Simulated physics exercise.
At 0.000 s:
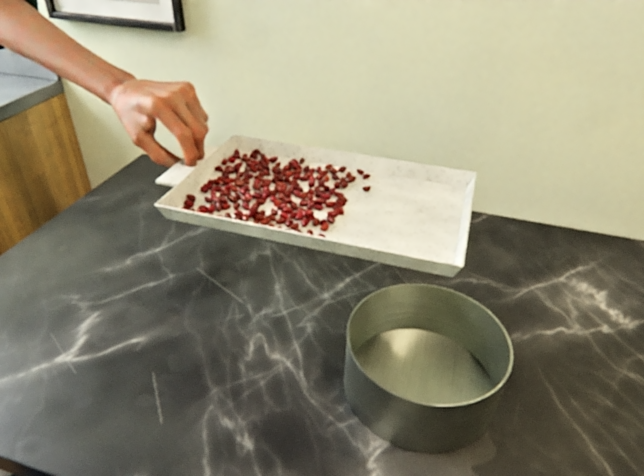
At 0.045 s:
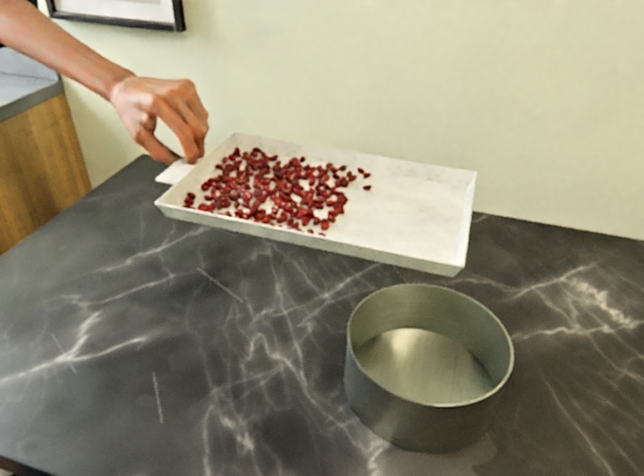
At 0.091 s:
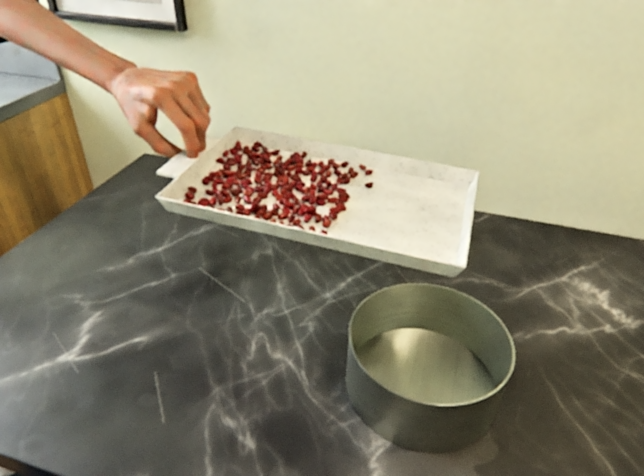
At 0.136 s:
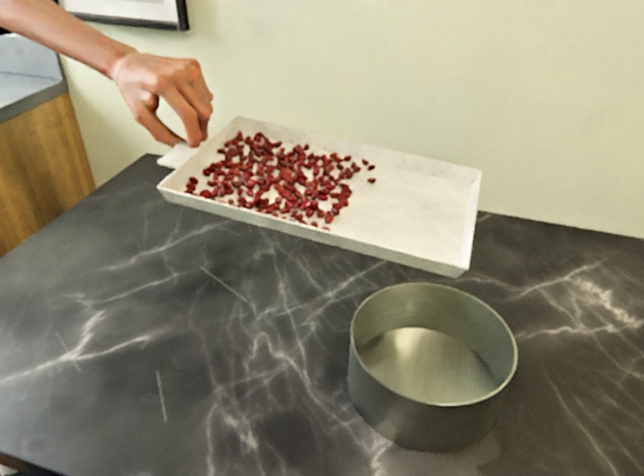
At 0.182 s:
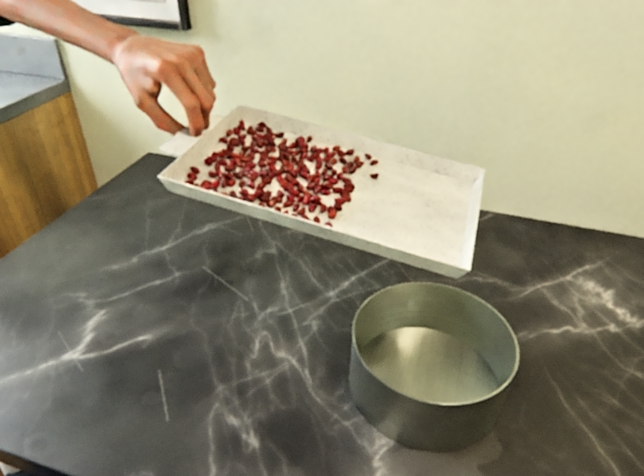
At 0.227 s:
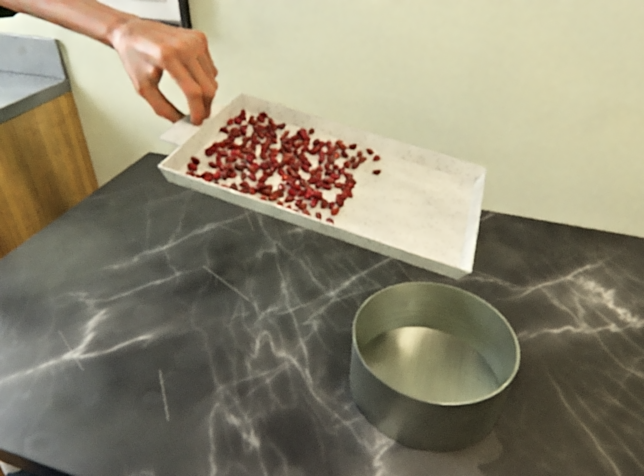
A shallow white tray with dark red beans scattered over its left half starts out nearly level above a black marble-patterned table, behind a round metal pot. A hand gripping its left end gradually raises that side, so the tray slants down toward the right while the beans keep their places on it.
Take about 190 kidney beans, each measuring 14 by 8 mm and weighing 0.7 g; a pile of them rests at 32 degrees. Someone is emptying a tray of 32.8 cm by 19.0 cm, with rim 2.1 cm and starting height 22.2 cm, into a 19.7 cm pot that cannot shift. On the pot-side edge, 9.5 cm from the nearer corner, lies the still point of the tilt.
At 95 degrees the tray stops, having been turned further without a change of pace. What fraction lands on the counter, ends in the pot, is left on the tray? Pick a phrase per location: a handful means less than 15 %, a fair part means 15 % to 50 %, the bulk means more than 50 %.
Counter: A fair part, pot: The bulk, left on the tray: A handful.
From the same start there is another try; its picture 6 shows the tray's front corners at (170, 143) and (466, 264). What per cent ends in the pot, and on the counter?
Final per cent - pot 45, counter 55.
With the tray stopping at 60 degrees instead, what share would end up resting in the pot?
I'd put it at close to 35 per cent.
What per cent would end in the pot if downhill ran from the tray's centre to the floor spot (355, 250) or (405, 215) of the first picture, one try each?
I'd put it at roughly 95 per cent for the first tilt and roughly 50 per cent for the second.
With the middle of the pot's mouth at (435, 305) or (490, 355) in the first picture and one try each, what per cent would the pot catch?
In order, about 35 and about 100 per cent.
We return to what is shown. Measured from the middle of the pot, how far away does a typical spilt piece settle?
I'd say close to 26 centimetres.
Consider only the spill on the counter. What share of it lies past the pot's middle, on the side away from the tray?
About 100 percent of the spill.
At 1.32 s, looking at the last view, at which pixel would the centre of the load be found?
Around (455, 395).
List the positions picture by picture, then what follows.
The first picture shows tray tilt 0 degrees, front corners at (164, 203) and (456, 260); middle of the pieces at (278, 188); pot at (428, 337).
The second picture shows tray tilt 1 degrees, front corners at (164, 201) and (456, 260); middle of the pieces at (279, 187).
The third picture shows tray tilt 2 degrees, front corners at (165, 195) and (458, 261); middle of the pieces at (280, 182).
The fourth picture shows tray tilt 5 degrees, front corners at (166, 185) and (461, 262), lowest corner right front; middle of the pieces at (282, 175).
The fifth picture shows tray tilt 7 degrees, front corners at (168, 175) and (463, 263), lowest corner right front; middle of the pieces at (285, 167).
The sixth picture shows tray tilt 10 degrees, front corners at (168, 165) and (464, 264), lowest corner right front; middle of the pieces at (286, 160); pot at (434, 335). Its pace works out near 60 degrees a second.
After 0.88 s, tilt 50 degrees; the tray holds 95 %, the pot 0 %.
After 1.32 s, tilt 76 degrees; the tray holds 35 %, the pot 45 %.
Then, at 1.84 s, tilt 95 degrees; the tray holds 0 %, the pot 75 %.
In the end, at 2.8 s, counter 25 %, pot 75 %, tray 0 %.
